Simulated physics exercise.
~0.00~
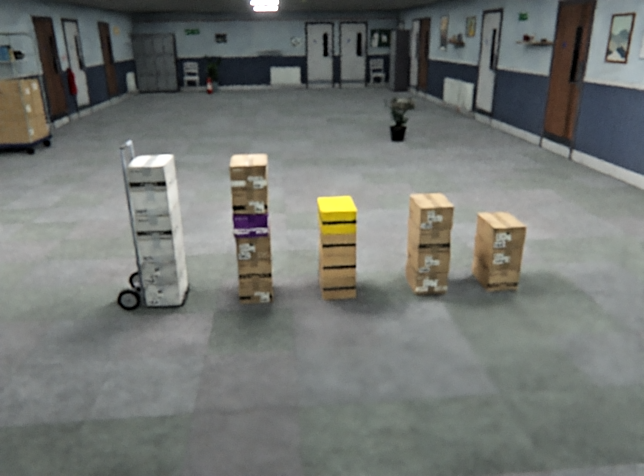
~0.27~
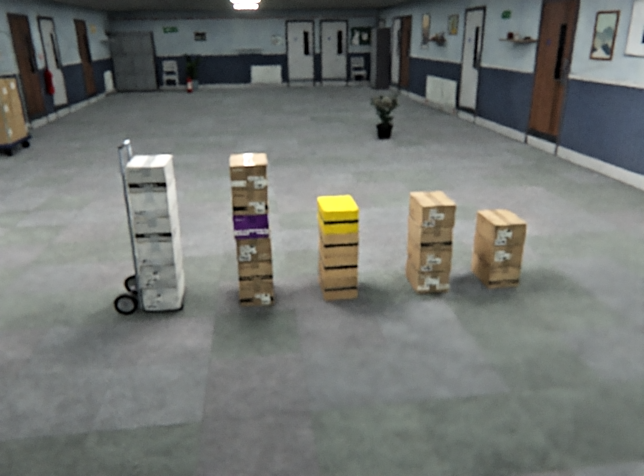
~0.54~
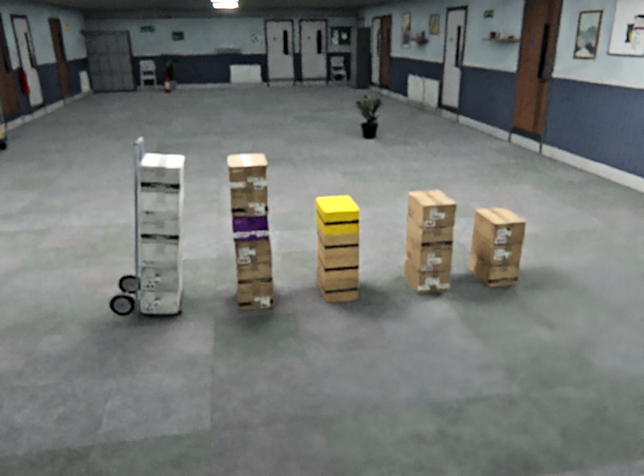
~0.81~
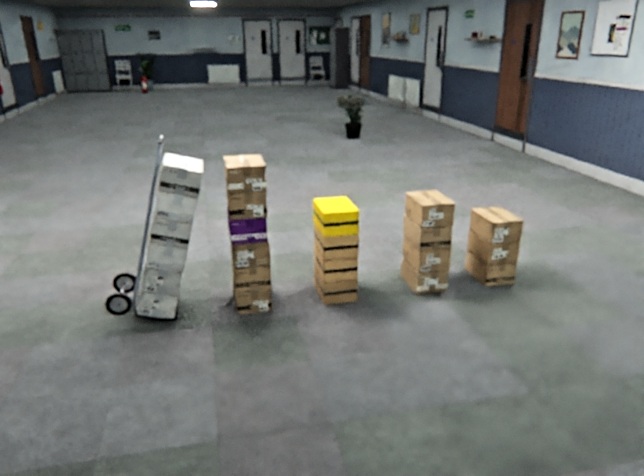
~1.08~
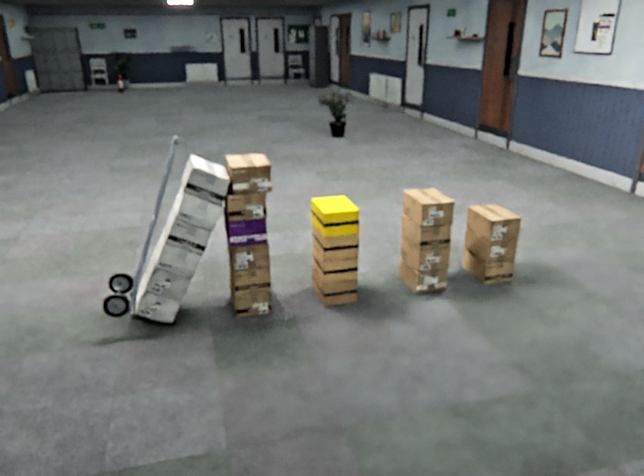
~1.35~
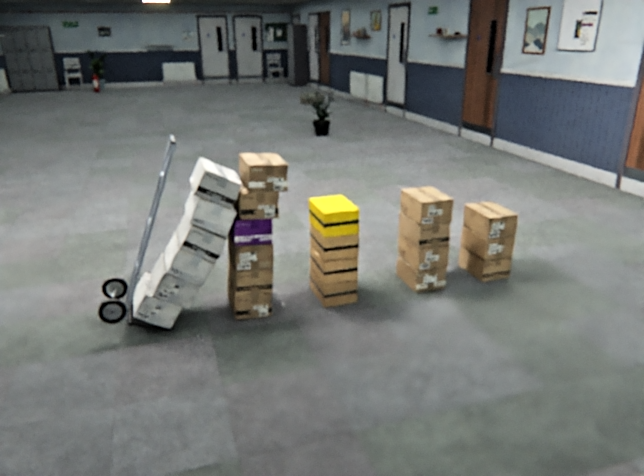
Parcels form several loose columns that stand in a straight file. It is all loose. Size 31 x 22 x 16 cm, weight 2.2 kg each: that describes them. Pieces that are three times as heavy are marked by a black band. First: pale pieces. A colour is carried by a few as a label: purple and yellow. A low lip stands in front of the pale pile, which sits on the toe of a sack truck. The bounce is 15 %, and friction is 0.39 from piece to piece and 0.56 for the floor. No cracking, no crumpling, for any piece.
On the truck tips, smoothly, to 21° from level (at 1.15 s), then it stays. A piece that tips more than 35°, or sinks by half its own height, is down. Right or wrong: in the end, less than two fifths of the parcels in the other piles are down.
Wrong, more than two fifths are.
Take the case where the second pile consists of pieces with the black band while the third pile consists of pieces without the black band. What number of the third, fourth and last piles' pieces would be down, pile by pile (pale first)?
You'd get third 0, fourth 0 and last 0.
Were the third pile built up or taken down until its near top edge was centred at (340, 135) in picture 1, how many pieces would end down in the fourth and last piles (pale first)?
You'd get fourth 0 and last 0.
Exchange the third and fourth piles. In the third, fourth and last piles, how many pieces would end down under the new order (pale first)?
Down per pile: Third 3, fourth 0, last 0.
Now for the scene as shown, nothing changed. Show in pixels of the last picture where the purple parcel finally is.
About pixel (330, 249).
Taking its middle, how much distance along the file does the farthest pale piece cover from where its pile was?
About 100 cm along the file.
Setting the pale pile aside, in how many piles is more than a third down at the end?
That would be 3 of them.
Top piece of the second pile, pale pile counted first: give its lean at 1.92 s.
About 30 degrees from upright.
After 1.64 s, 5 of the pale pile down; none of the 17 other parcels down, 6 disturbed; purple parcel 12° from how it stood.
After 1.92 s, 6 of the pale pile down; 1 of the 17 other parcels down; purple parcel 28° from how it stood; yellow parcel 19 mm from its place.
After 2.80 s, 6 of the pale pile down; 5 of the 17 other parcels down; purple parcel 36° from how it stood, 13 cm lower; yellow parcel 22° from how it stood.
After 3.20 s, 6 of the pale pile down; 9 of the 17 other parcels down; purple parcel 51° from how it stood, 22 cm lower; yellow parcel 10° from how it stood, 13 cm lower.
In the end (3.8 s), 6 of the pale pile down; 11 of the 17 other parcels down; purple parcel 54° from how it stood, 23 cm lower; yellow parcel 16 cm lower. That is 65 per cent. From the last view, middles, purple parcel near (330, 249), yellow parcel near (420, 228).
